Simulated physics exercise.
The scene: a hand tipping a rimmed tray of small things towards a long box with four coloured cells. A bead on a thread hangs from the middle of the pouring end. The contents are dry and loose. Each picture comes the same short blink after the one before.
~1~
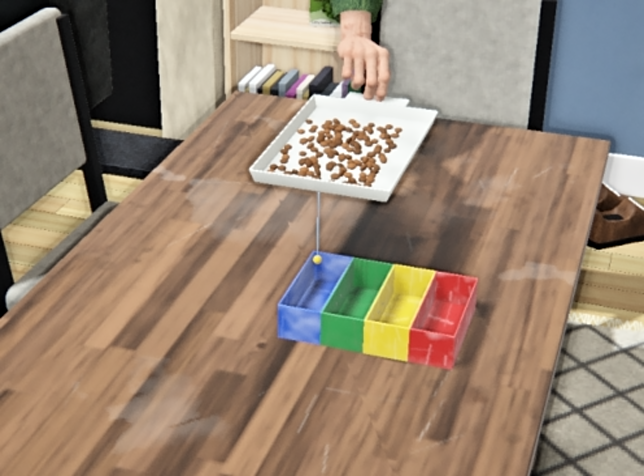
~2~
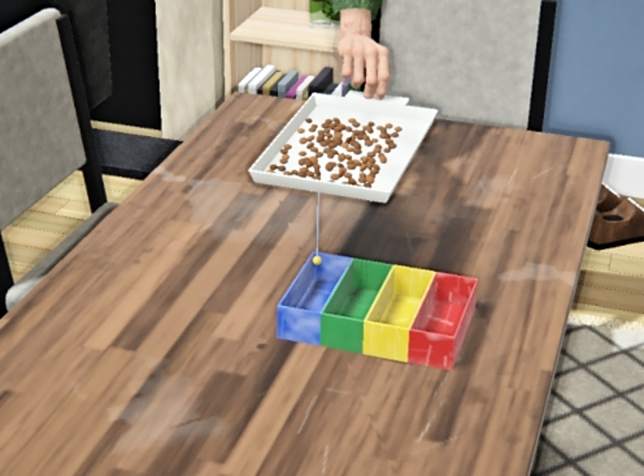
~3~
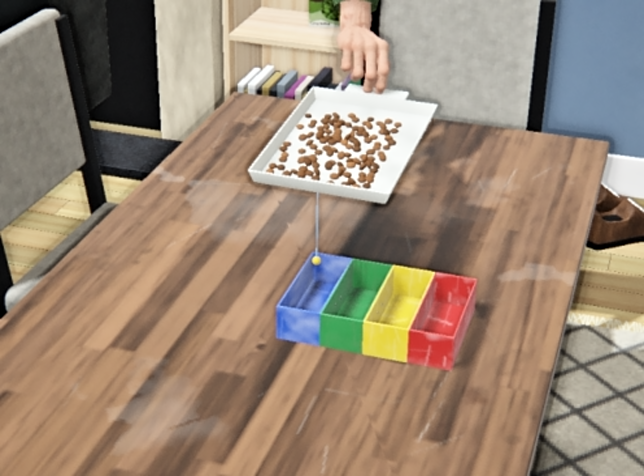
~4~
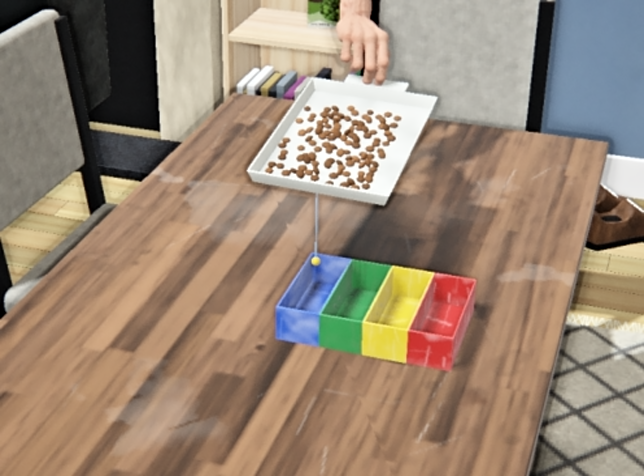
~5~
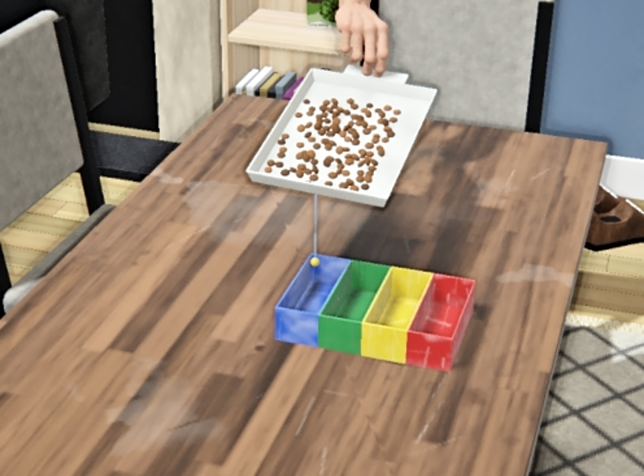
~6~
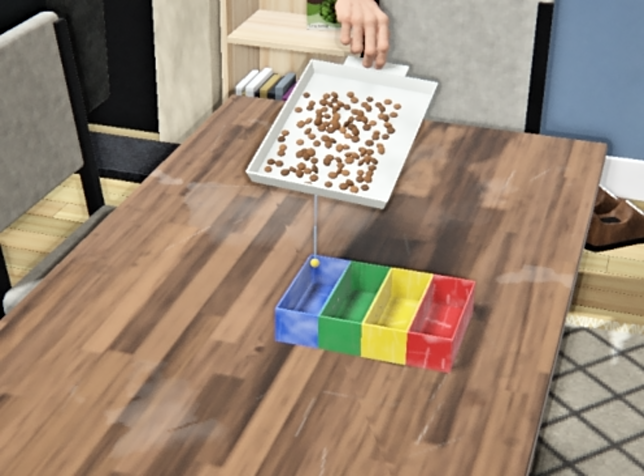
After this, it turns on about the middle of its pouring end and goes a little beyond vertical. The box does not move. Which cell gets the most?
Fullest: The green cell.
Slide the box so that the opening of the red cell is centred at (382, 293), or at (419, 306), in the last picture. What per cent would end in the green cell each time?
In turn 20 and 40 in a hundred.
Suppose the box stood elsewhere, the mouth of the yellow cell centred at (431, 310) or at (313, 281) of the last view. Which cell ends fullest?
In turn: The blue cell; that red cell.
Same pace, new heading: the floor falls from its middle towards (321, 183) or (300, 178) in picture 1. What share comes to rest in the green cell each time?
The first gives 20 %, the second 0 %.
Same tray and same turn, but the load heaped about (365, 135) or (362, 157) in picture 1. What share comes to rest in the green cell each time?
About 60 and 50 per cent.
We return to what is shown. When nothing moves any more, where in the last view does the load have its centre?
Roughly at (348, 323).
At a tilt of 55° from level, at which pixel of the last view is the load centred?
Near (345, 180).
Shortly afterwards, tray tipped steeply; the whole lot on the tray.
Next, tray tipped right over; near half on the tray; near a quarter in the green cell; a little in the yellow cell; a little in the blue cell; near a quarter falling or outside the box.
Some moments later, tray tipped past a quarter turn; near half in the green cell; near a quarter in the yellow cell; near a quarter in the blue cell; a little falling or outside the box.
In the end, tray tipped past a quarter turn; near half in the green cell; near a quarter in the yellow cell; near a quarter in the blue cell; none at all in the red cell; a little outside the box.
